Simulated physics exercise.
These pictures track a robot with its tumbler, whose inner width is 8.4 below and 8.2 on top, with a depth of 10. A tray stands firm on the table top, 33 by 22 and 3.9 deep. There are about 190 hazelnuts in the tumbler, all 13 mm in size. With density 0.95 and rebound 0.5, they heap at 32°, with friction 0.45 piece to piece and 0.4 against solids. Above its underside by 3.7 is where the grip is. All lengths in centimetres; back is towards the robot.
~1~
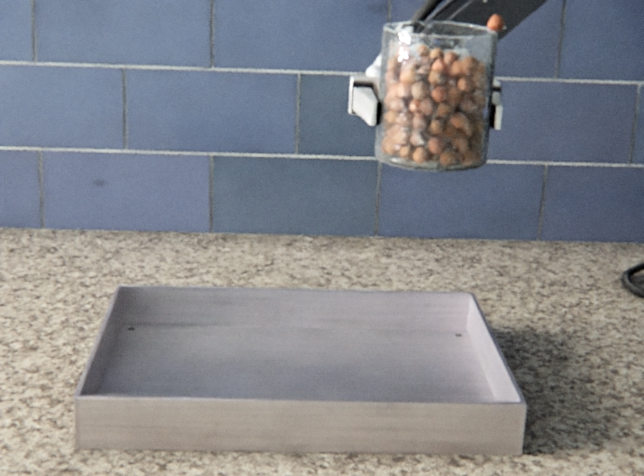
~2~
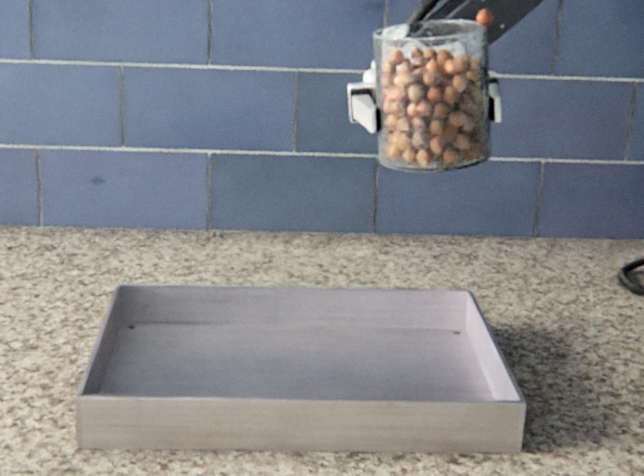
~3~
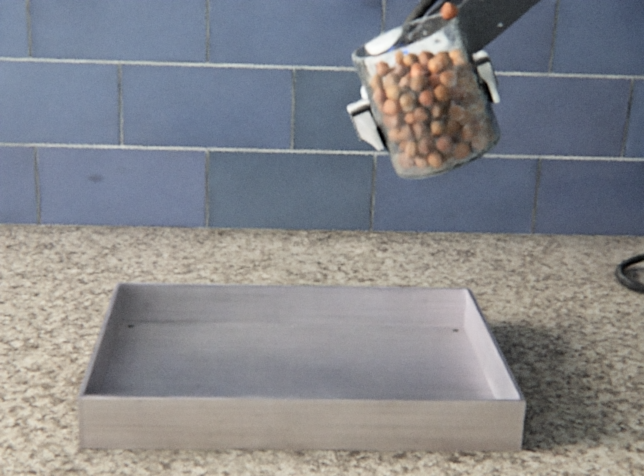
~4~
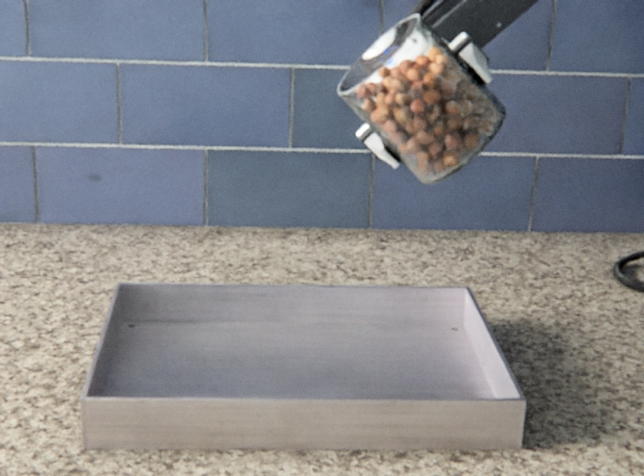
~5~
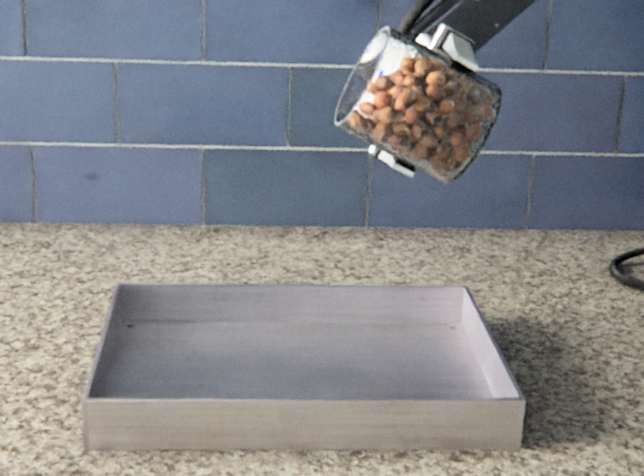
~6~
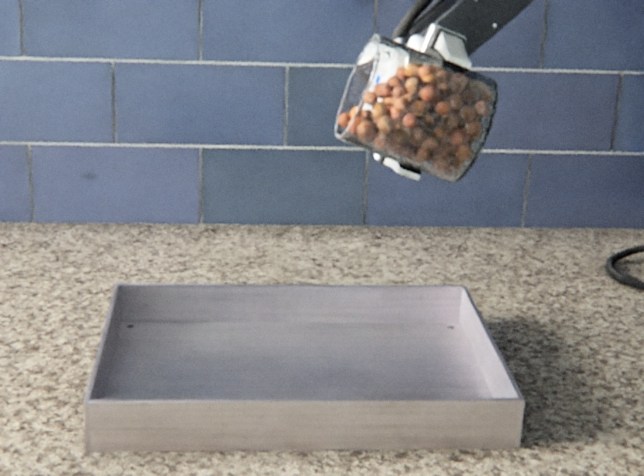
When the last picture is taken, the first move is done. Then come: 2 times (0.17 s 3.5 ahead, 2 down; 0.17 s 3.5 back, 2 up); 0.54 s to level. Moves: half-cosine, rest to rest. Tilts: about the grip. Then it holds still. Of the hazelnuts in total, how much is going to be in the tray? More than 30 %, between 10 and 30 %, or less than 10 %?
Less than 10 %.
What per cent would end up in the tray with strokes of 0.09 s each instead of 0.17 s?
I'd expect close to 20 in a hundred.
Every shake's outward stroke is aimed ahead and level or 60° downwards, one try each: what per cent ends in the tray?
It comes to around 10 per cent on the first try and around 0 per cent on the second.
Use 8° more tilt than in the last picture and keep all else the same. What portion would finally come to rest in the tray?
Then something close to 15 in a hundred.
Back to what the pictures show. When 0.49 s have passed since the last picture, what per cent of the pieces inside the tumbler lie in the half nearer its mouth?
Something like 35 percent sits in that half.
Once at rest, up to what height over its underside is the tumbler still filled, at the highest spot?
I'd say close to 9.0 cm.
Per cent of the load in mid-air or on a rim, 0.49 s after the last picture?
Reading at that time: Some 1 per cent.
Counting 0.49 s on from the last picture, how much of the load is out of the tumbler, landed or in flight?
I'd put it at some 0 per cent at that point.
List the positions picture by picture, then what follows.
In the first picture, tumbler middle at (435, 96), level; upper third of the load around (437, 82), from x 390 to 495, top at y 25; 188 in the tumbler.
In the second picture, tumbler middle at (433, 96), tilted 7° forward; upper third of the load around (434, 81), from x 390 to 485, top at y 15.
In the third picture, tumbler middle at (427, 97), tilted 24° forward; upper third of the load around (433, 82), from x 375 to 485, top at y 10.
In the fourth picture, tumbler middle at (422, 102), tilted 46° forward; upper third of the load around (432, 86), from x 365 to 490, top at y 55.
In the fifth picture, tumbler middle at (418, 107), tilted 63° forward; upper third of the load around (433, 88), from x 360 to 485, top at y 65.
In the sixth picture, tumbler middle at (417, 110), tilted 70° forward; upper third of the load around (438, 92), from x 345 to 485, top at y 70; 188 in the tumbler.
Then, 0.49 s later, tilted 70° forward, highest piece 25 above the table; 184 in the tumbler, 3 in the tray, 1 in flight or on a rim.
Then, 0.98 s later, tilted 30° forward, highest piece 28 above the table; 181 in the tumbler, 6 in the tray, 1 in flight or on a rim.
Then, 1.42 s later, level, highest piece 29 above the table; 181 in the tumbler, 7 in the tray.
Then, 2.47 s later, level, highest piece 29 above the table; 181 in the tumbler, 7 in the tray.
At rest, 181 in the tumbler, 7 in the tray. That is 4 % in the tray.
